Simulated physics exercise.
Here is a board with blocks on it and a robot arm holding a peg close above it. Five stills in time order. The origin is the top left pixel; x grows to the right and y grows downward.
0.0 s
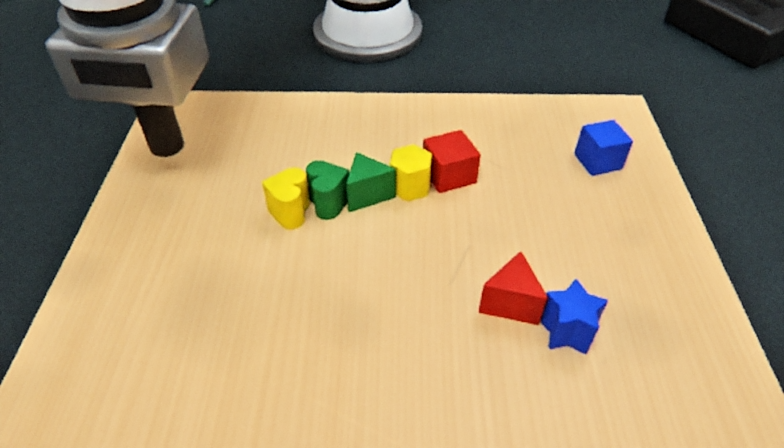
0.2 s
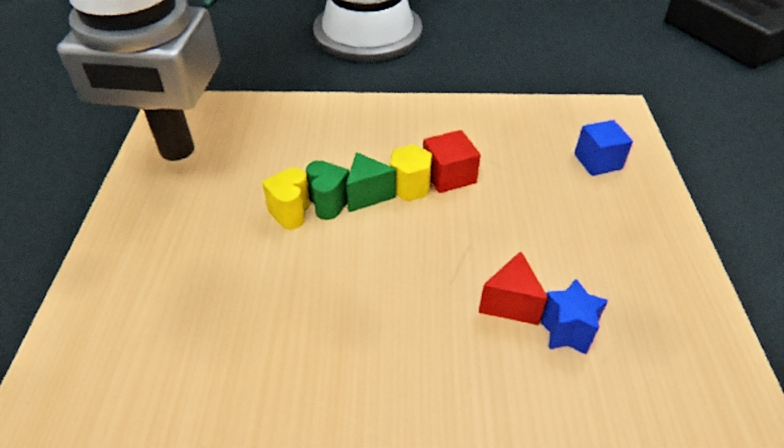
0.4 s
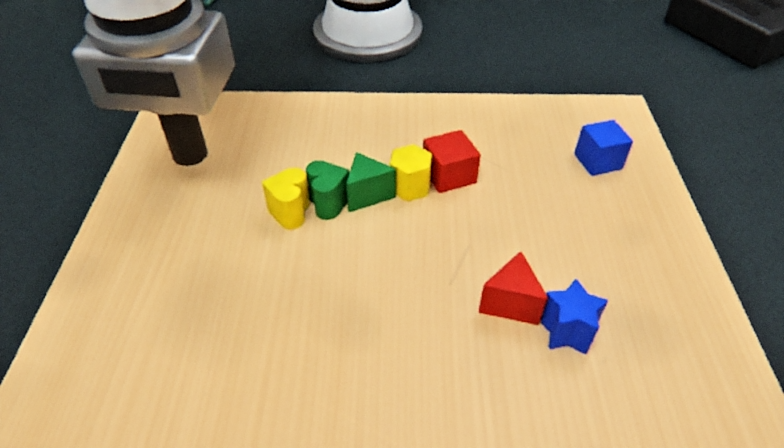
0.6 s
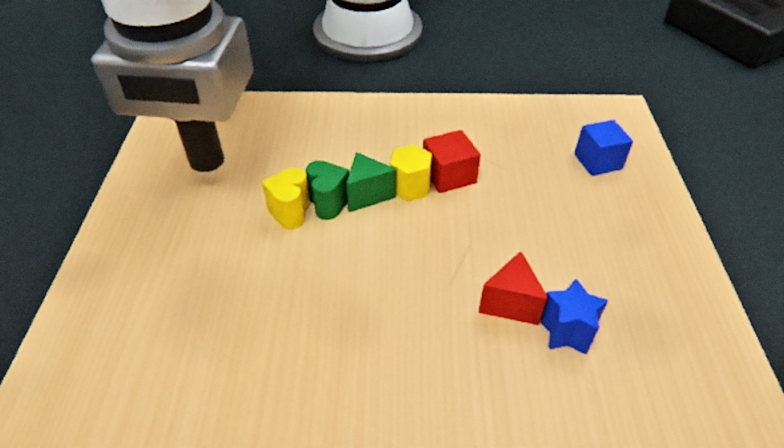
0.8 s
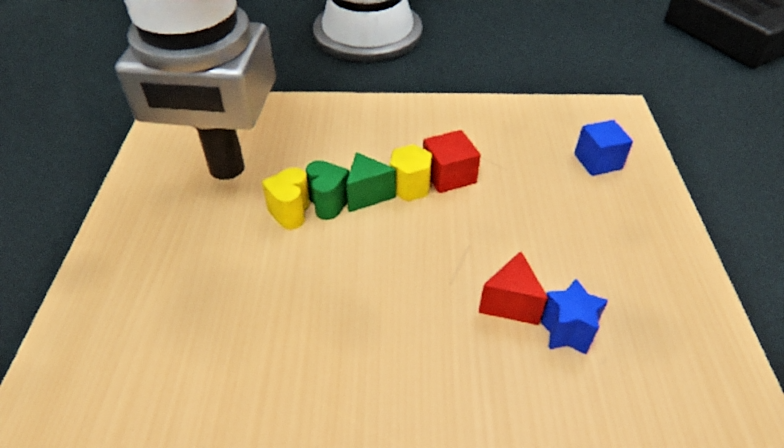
A robot arm's dark peg, hanging from a grey block at the upper left, moves a short way right and slightly nearer over a pale wooden board seen from above at an angle by a still camera. A touching row of yellow heart, green heart, green triangle, yellow hexagon and red cube sits behind a red triangle and blue star, with a blue cube at upper right. The blocks all stay still.
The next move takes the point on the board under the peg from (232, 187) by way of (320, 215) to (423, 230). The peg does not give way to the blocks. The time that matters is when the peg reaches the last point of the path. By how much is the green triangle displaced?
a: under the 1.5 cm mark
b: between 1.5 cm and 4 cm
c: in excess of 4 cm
The one that fits is c, in excess of 4 cm.
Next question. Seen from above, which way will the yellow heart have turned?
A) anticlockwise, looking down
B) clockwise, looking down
I'll go with B - clockwise, looking down.
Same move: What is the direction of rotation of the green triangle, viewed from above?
Twists anticlockwise.
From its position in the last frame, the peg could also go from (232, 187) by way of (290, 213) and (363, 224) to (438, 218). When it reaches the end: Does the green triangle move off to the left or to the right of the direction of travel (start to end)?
The shift goes left.
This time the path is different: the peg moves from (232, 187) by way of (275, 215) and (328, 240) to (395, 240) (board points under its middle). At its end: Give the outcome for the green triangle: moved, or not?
The green triangle is moved.
The first path, step by step. One third of the way, peg at (285, 191); yellow heart at (315, 192), turned 35° anticlockwise; green heart at (339, 173), turned 15° anticlockwise; green triangle at (376, 168).
Two thirds of the way, peg at (354, 202); yellow heart at (382, 210), turned 20° anticlockwise; green heart at (397, 183), turned 40° anticlockwise; green triangle at (429, 176), turned 25° anticlockwise; yellow six-sided block at (427, 151), turned 25° anticlockwise.
At the end, peg at (424, 212); yellow heart at (423, 230), turned 50° clockwise; green heart at (462, 185), turned 70° anticlockwise; green triangle at (483, 168), turned 55° anticlockwise; yellow six-sided block at (427, 151), turned 30° anticlockwise.
